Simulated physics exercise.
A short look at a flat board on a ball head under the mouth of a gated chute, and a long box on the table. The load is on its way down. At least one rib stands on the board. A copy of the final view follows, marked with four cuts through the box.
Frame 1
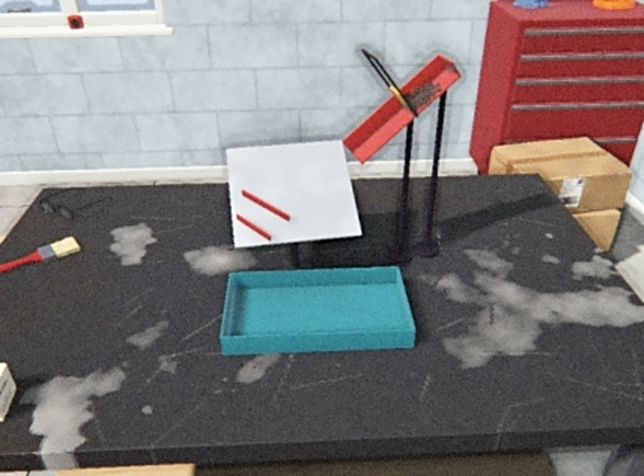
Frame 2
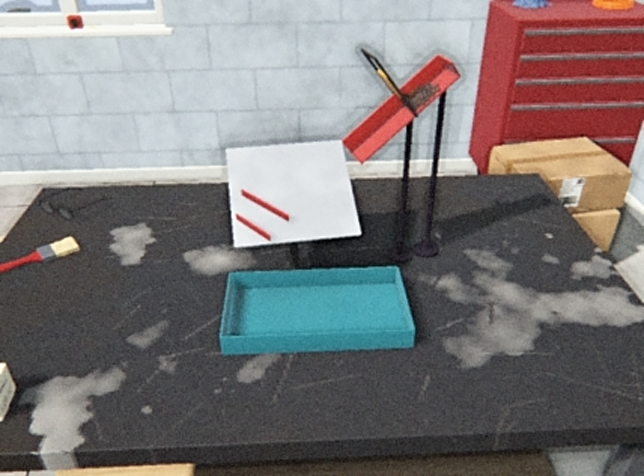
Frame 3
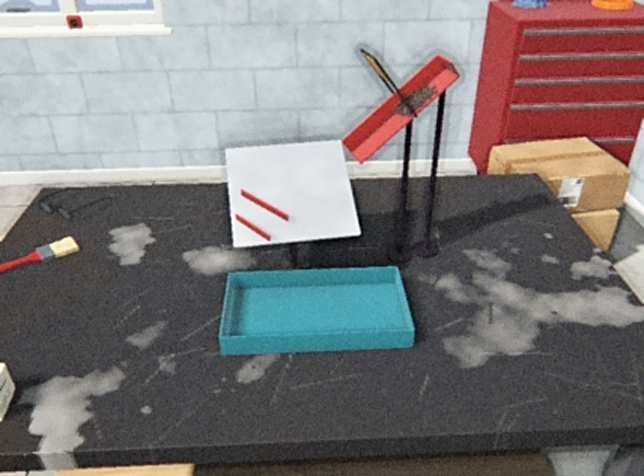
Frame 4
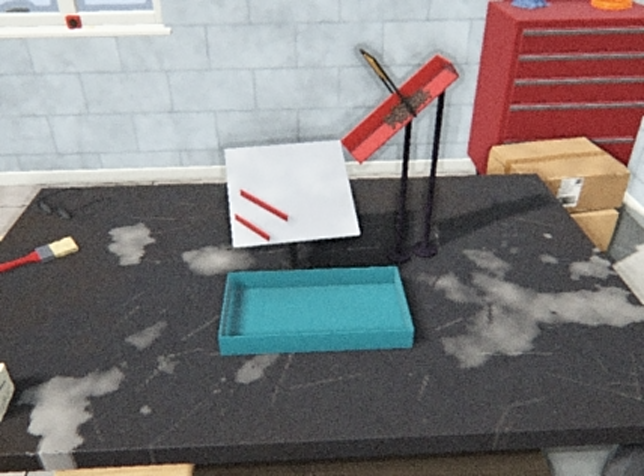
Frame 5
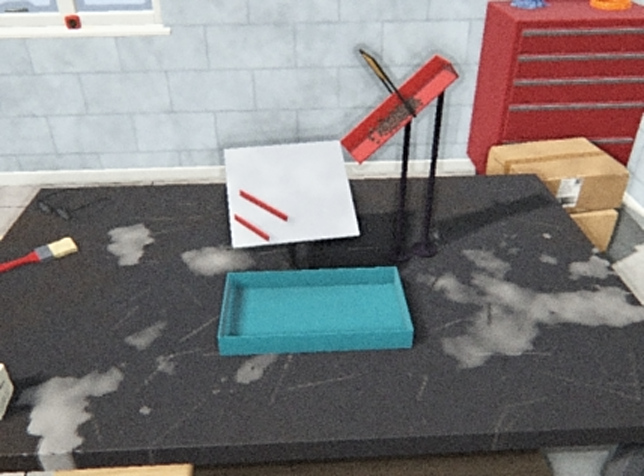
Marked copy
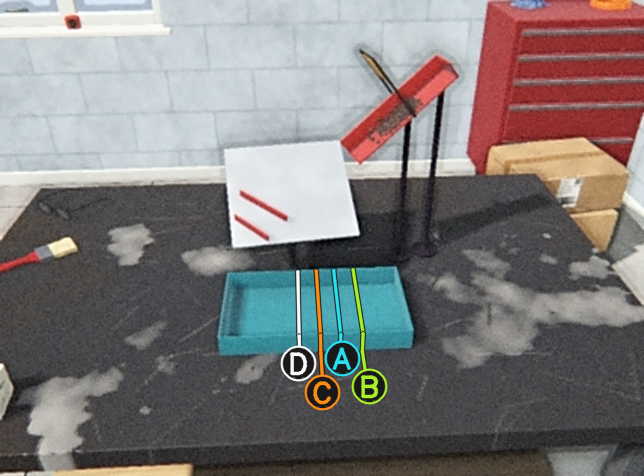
The footage shows small dark berries sliding down and to the left along a tilted red chute on black posts, while the white board with two red ribs and the empty teal box on the dark table stay still.
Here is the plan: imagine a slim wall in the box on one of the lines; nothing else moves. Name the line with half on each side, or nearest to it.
D works best here.
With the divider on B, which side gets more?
The left side.
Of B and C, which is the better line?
That is line C.
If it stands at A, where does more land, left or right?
The left side.
On the marked copy, line A crosses the front rim at (340, 333); line B crosses the front rim at (363, 332); line C crosses the front rim at (320, 334); line D crosses the front rim at (299, 335).
With A, of what is caught, all but a few on the left of the divider, a small share on the right.
With B, of what is caught, the whole lot on the left of the divider, none at all on the right.
With C, of what is caught, the bulk on the left of the divider, a small share on the right.
With D, of what is caught, close to half on the left of the divider, close to half on the right.
